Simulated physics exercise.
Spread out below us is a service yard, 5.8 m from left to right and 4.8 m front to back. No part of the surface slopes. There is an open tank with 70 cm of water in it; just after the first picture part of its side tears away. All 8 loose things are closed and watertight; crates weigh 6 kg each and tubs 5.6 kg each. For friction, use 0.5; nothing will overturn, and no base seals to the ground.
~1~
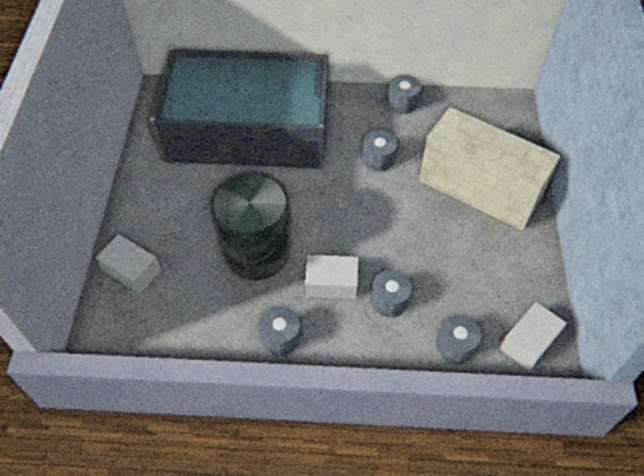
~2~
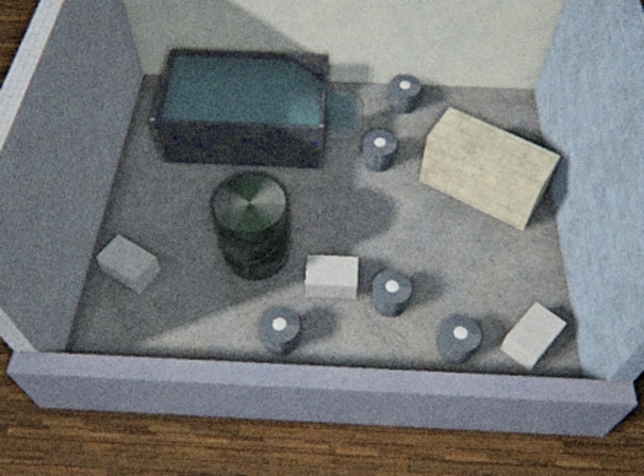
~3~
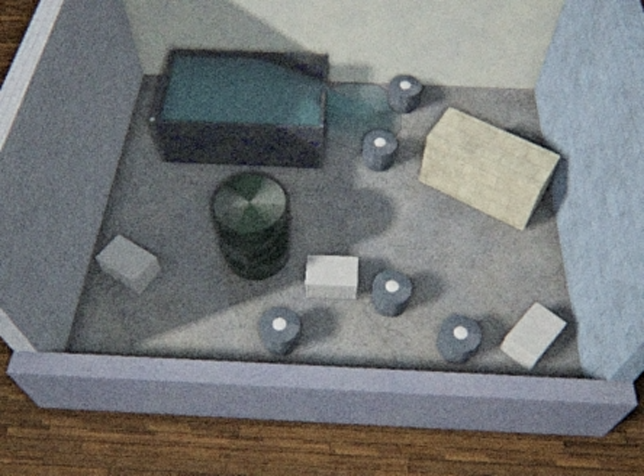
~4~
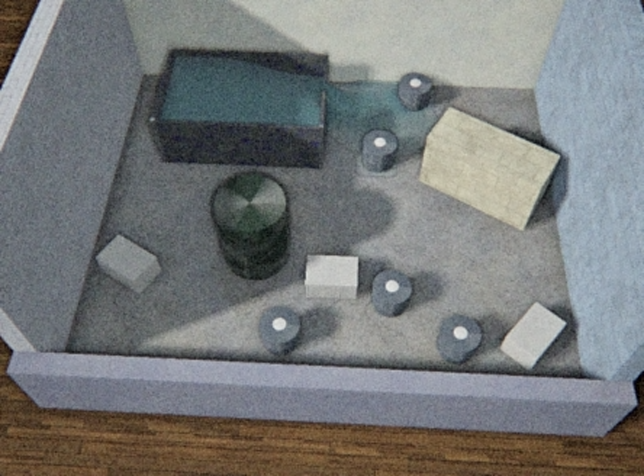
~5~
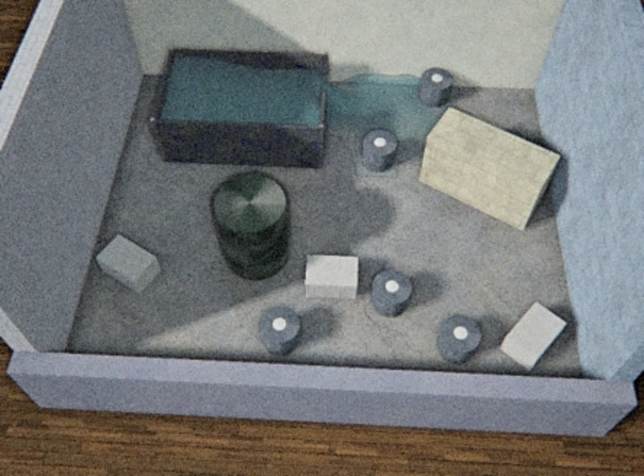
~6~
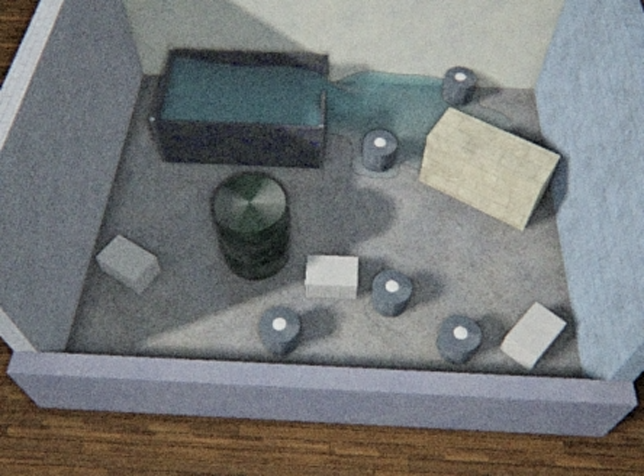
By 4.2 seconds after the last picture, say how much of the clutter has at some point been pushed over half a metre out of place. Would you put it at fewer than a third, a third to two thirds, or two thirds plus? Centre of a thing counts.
I reckon it gets to one third but stops short of two thirds.
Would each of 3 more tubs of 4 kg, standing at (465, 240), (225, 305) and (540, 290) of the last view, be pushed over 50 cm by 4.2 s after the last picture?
Within it, within it, beyond it.
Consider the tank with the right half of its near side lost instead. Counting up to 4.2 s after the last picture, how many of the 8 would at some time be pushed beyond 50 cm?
Result: 6.
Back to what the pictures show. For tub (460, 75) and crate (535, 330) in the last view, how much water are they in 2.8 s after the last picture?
Some 33 cm at the first, some 9 cm at the second.
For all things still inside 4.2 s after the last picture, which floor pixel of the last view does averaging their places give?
Close to (346, 280).
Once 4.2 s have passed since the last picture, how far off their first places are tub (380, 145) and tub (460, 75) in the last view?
In that order: 100 cm, 200 cm.
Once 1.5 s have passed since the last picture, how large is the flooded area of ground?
Flooded: Near 10.0 m2.
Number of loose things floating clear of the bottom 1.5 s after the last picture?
1 at that moment.
Then, 0.4 s after the last picture 1 of 8 are over 50 cm from their spots; 0 afloat.
Then, 1.5 s after the last picture 2 of 8 are over 50 cm from their spots; 1 afloat.
Then, 2.8 s after the last picture 3 of 8 are over 50 cm from their spots; 2 afloat.
Then, 4.2 s after the last picture 4 of 8 are over 50 cm from their spots, and 4 have been at some point; 4 afloat.
